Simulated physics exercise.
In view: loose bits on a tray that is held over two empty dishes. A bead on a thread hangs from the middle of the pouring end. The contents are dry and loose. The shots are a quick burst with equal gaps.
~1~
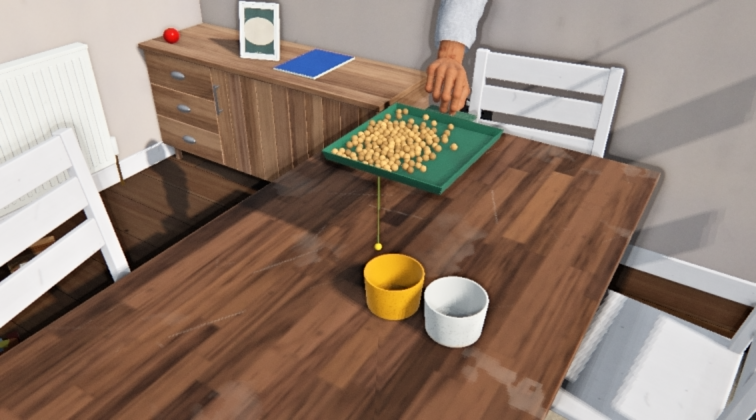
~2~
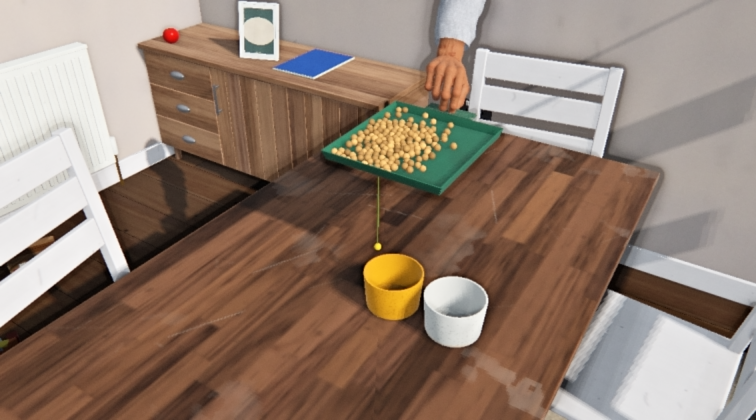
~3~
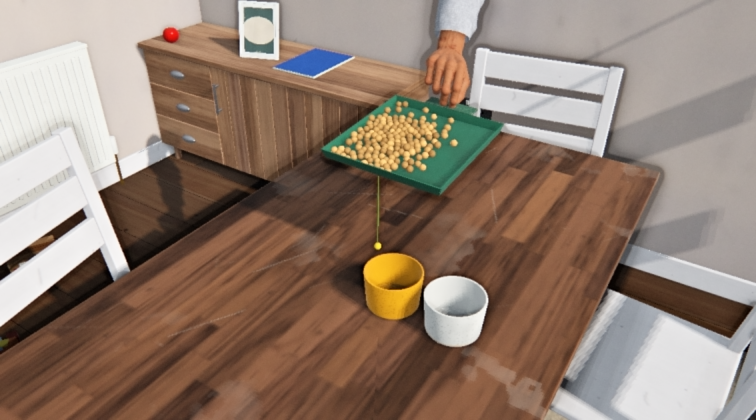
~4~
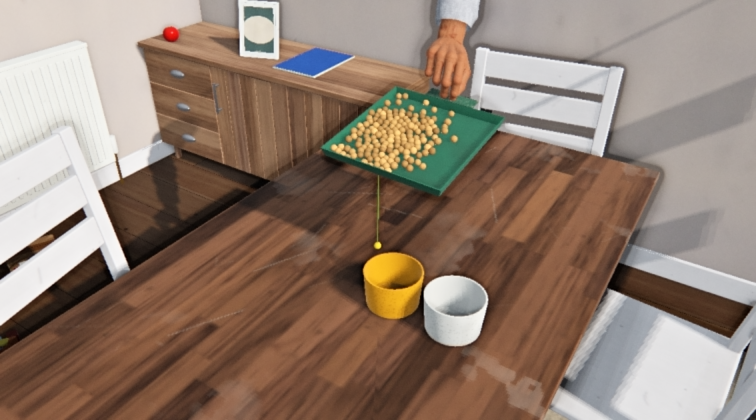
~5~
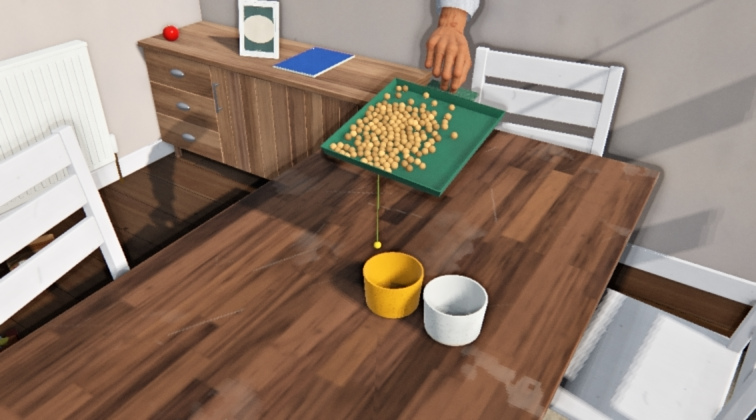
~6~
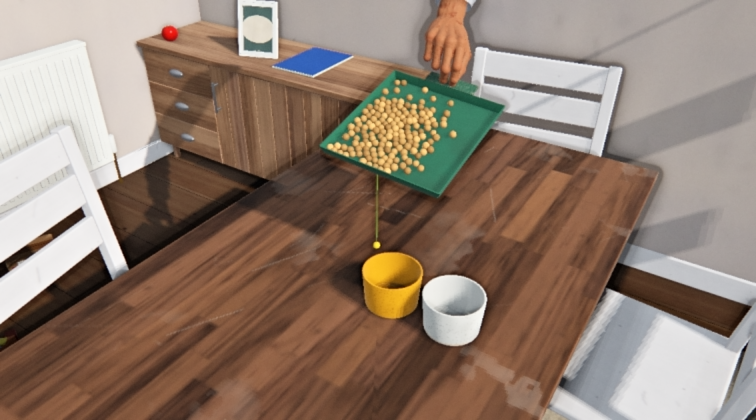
Above a wooden table, a hand gradually tilts a green tray of small round beads.
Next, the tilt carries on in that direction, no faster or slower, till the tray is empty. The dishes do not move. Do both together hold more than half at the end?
In the dishes lies more than half of it.
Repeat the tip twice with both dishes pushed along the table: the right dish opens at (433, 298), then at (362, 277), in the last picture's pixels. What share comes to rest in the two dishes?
Near 80 % and 30 %.
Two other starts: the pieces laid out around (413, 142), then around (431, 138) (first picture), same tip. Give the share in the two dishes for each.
Near 70 % and 70 %.
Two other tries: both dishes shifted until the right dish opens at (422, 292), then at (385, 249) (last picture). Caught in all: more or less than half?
At the first place over half, at the second under half.
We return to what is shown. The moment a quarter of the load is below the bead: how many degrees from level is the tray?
Near 70 degrees.
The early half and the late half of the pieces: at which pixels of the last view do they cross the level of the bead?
First near (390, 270), later near (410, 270).
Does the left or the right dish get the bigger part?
Fuller: The left-hand dish.
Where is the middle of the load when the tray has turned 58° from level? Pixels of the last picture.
Close to (396, 171).
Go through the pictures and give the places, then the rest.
In the first picture, corners of the pouring end at (326, 150) and (440, 185), level; middle of the load at (392, 144), round wooden beads; left dish at (378, 301); right dish at (441, 328); bead on its thread at (378, 247).
In the second picture, corners of the pouring end at (326, 150) and (440, 186), level; middle of the load at (391, 143).
In the third picture, corners of the pouring end at (325, 148) and (440, 186), tipped barely, lowest at the right corner; middle of the load at (391, 141).
In the fourth picture, corners of the pouring end at (325, 147) and (439, 188), tipped a little, lowest at the right corner; middle of the load at (391, 137).
In the fifth picture, corners of the pouring end at (325, 145) and (439, 189), tipped a little, lowest at the right corner; middle of the load at (391, 134).
In the sixth picture, corners of the pouring end at (323, 145) and (438, 191), tipped clearly, lowest at the right corner; middle of the load at (390, 132), most on the move; left dish at (377, 300); right dish at (439, 326).
Soon, tray tipped steeply; most on the tray; a stray few in the right dish; a small part in the left dish; a stray few outside both; a small part in the air.
A while on, tray tipped right over; a stray few on the tray; about a quarter in the right dish; about a third in the left dish; about a quarter outside both; a small part in the air.
Towards the end, tray tipped past a quarter turn; about a quarter in the right dish; about half in the left dish; about a third outside both.
Finally, tray tipped past a quarter turn; about a quarter in the right dish; about half in the left dish; about a third outside both.
